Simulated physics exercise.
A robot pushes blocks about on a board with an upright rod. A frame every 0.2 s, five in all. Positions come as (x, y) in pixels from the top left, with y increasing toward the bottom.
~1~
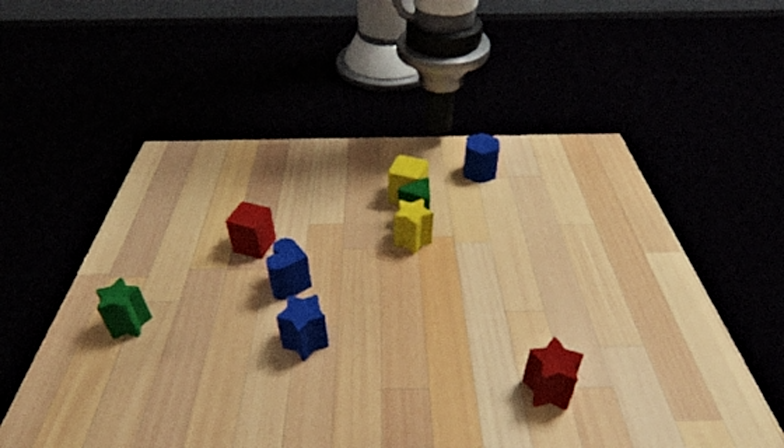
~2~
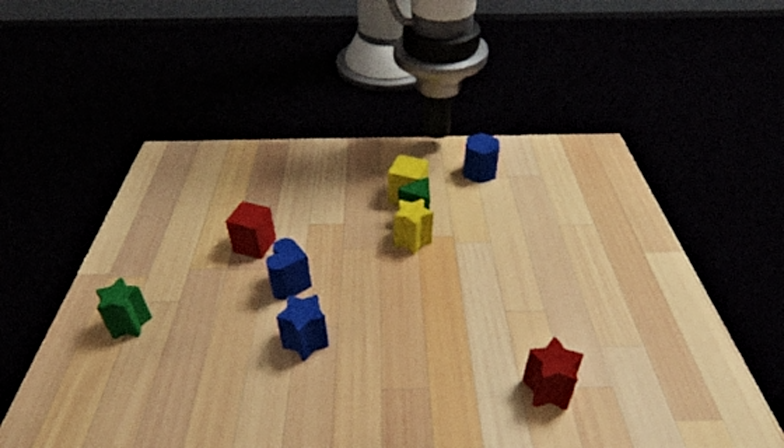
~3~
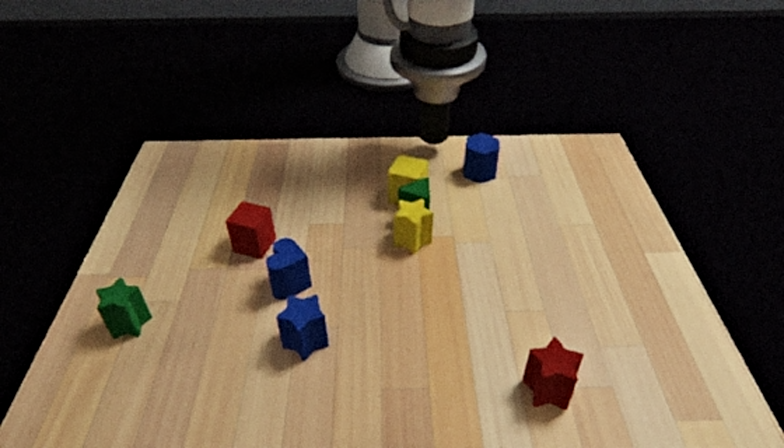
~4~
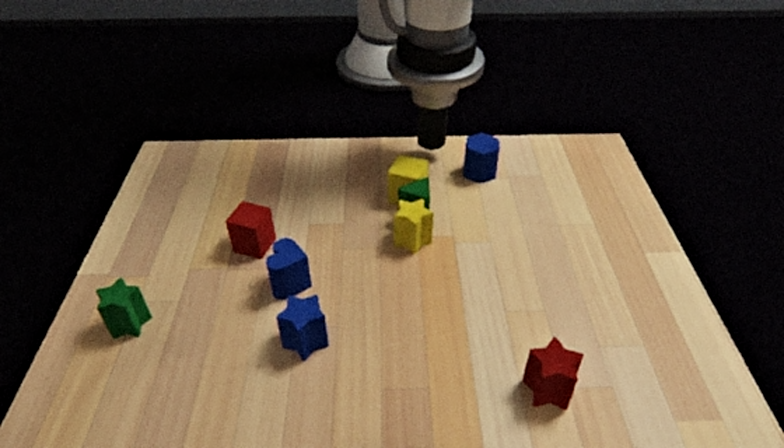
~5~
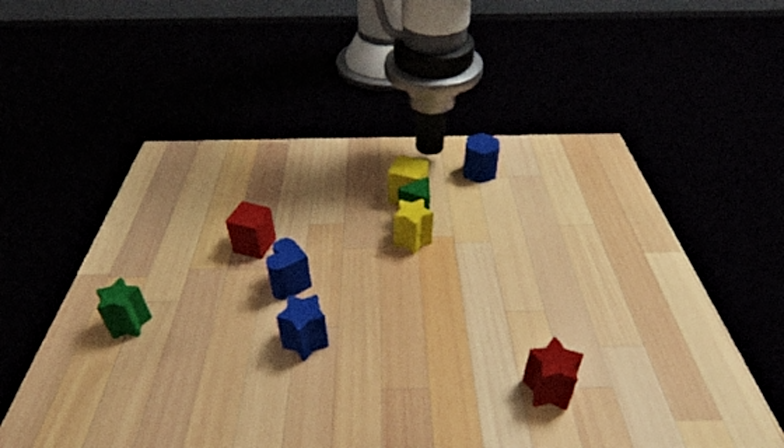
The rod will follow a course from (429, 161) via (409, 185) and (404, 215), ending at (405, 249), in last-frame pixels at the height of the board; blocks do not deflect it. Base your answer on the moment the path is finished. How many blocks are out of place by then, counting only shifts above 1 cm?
I count three at least.
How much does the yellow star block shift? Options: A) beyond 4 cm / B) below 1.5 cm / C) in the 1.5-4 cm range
The answer is A.
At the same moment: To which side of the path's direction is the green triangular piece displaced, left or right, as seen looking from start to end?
The shift goes left.
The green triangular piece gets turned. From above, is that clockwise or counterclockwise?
From above, it looks like the green triangular piece goes counterclockwise.
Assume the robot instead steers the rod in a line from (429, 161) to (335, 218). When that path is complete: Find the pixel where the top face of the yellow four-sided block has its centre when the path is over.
My prediction: (398, 177).
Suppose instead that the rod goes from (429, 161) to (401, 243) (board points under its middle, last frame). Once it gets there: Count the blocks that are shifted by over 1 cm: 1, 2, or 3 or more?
Number moved: 3+.
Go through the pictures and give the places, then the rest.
In the first frame, lower end of the rod (439, 126), tops of blocks, yellow four-sided block (408, 166), yellow star block (413, 210), green triangular piece (418, 187), blue hexagonal block (483, 143).
In the second frame, rod (436, 132), blocks as before.
In the third frame, rod (434, 137), blocks as before.
In the fourth frame, rod (432, 142), blocks as before.
In the fifth frame, rod (429, 147), yellow four-sided block (408, 166), yellow star block (413, 210), green triangular piece (418, 187), blue hexagonal block (483, 143).
The first path, step by step. One third of the way, rod (409, 171); yellow four-sided block (405, 174); yellow star block (413, 212), turned 10° clockwise; green triangular piece (422, 193).
Two thirds of the way, rod (404, 201); yellow four-sided block (411, 208), turned 45° anticlockwise; yellow star block (416, 231), turned 60° clockwise; green triangular piece (445, 217).
At the end, rod (405, 235); yellow four-sided block (413, 244), turned 45° anticlockwise; yellow star block (419, 272), turned 60° clockwise; green triangular piece (449, 224), turned 50° anticlockwise; blue hexagonal block not moved.
